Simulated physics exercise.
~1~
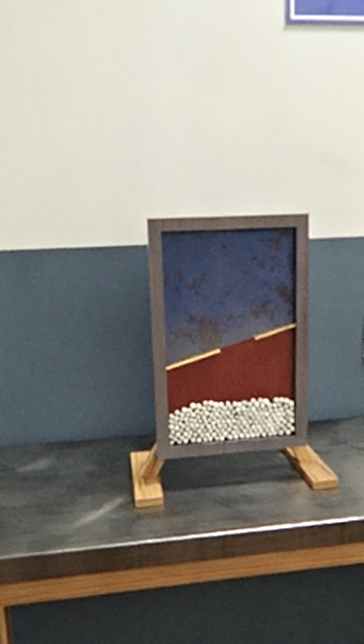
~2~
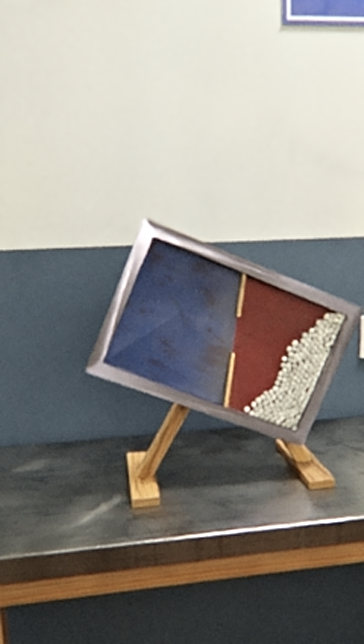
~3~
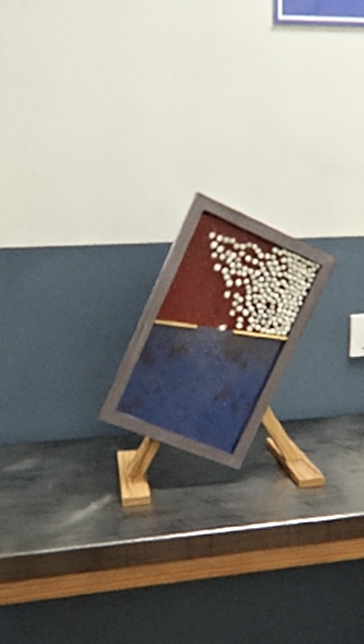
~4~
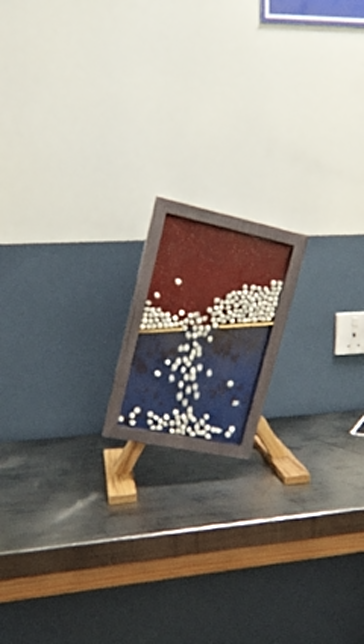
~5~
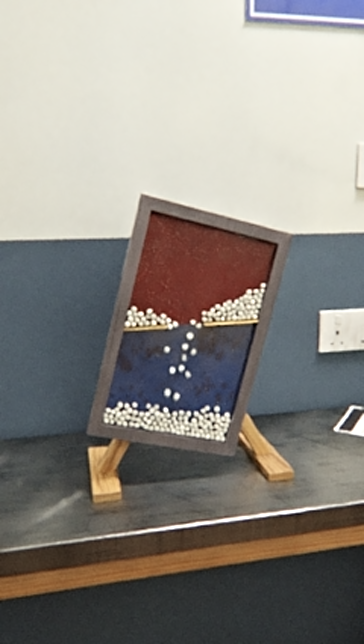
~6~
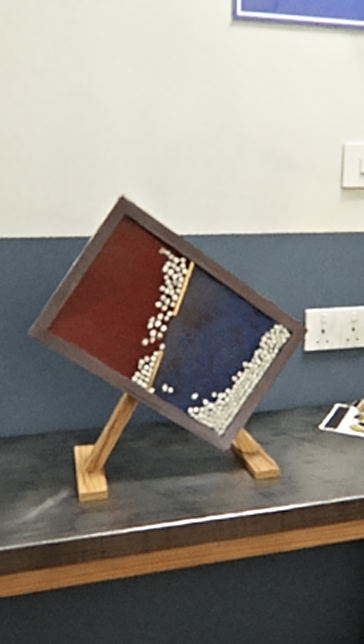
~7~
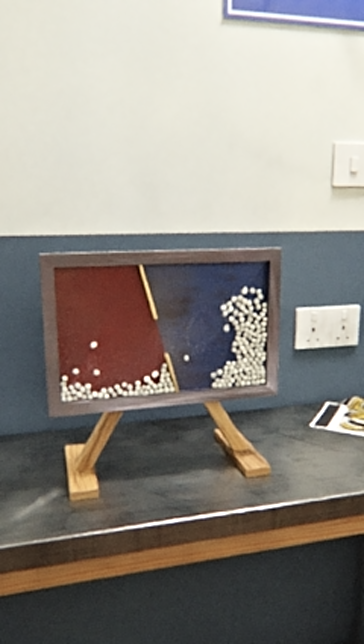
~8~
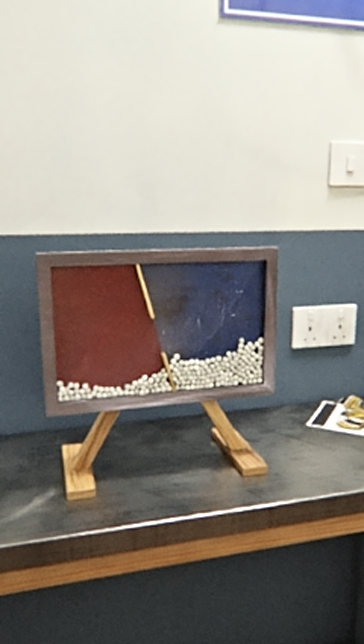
On a metal-topped bench, a framed case of white beads turning over, beads pouring from red chamber into blue, then settling sideways across both.
